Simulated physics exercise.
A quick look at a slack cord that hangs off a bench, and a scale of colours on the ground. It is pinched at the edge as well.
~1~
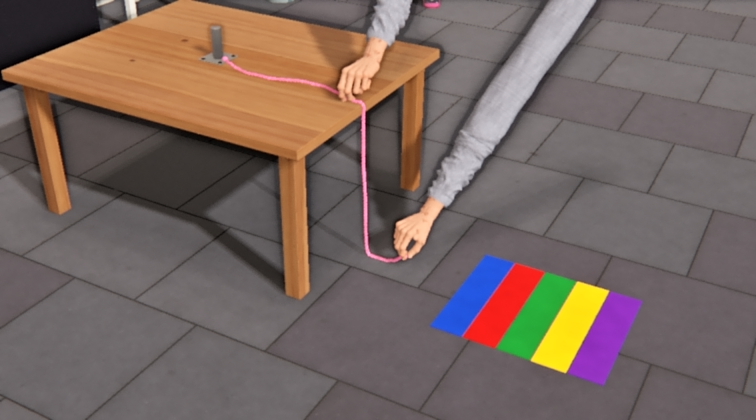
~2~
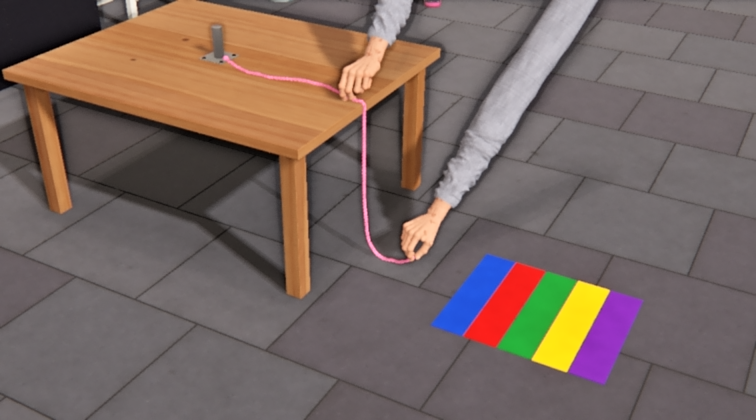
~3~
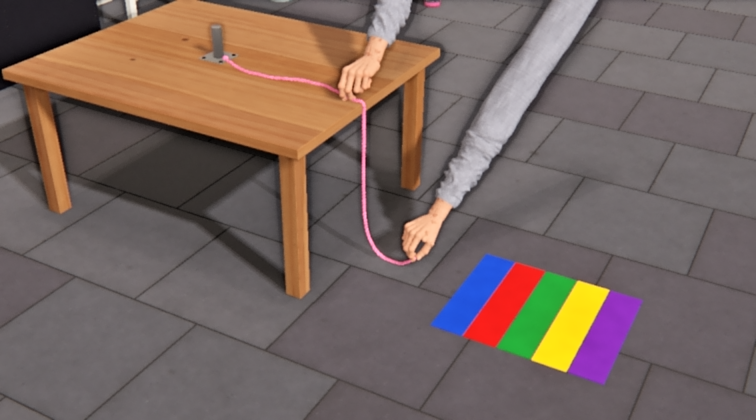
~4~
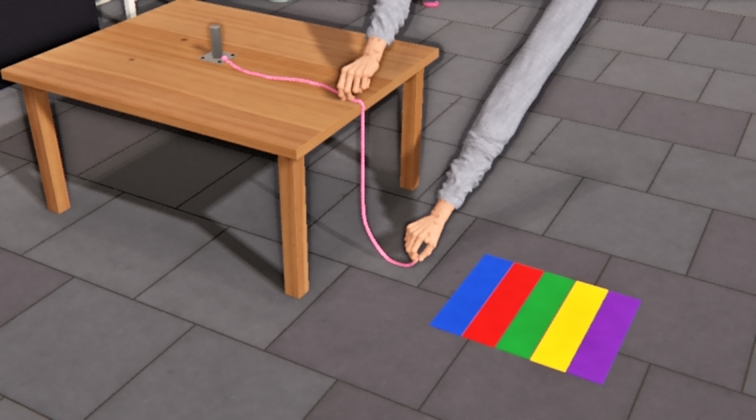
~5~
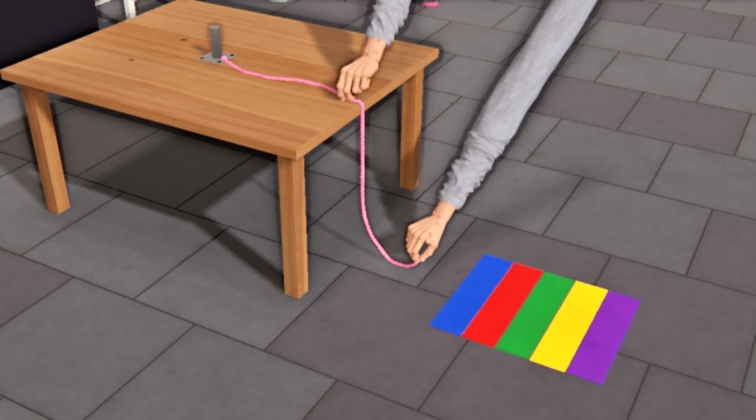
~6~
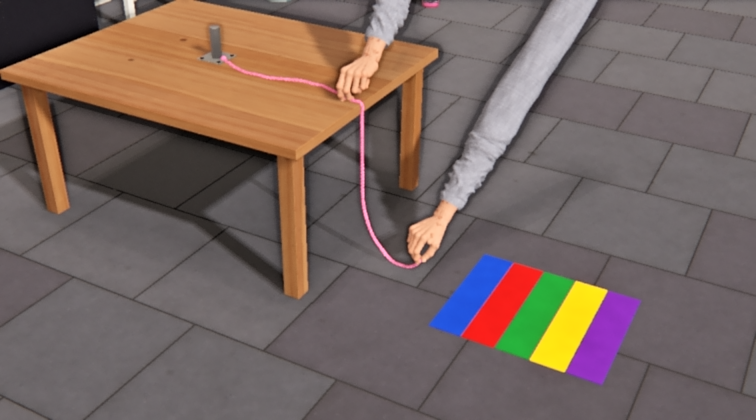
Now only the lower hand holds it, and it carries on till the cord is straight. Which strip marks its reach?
Over red.
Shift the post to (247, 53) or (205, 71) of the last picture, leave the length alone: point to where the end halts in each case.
About (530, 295) and (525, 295).
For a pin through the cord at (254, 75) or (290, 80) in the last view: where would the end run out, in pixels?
Try by try, around (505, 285) and (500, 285).
Soon after, end near (457, 272); short of the strips.
After that, end near (489, 282); over blue.
At the stop, end near (507, 287); over red. The end stops over the red strip.
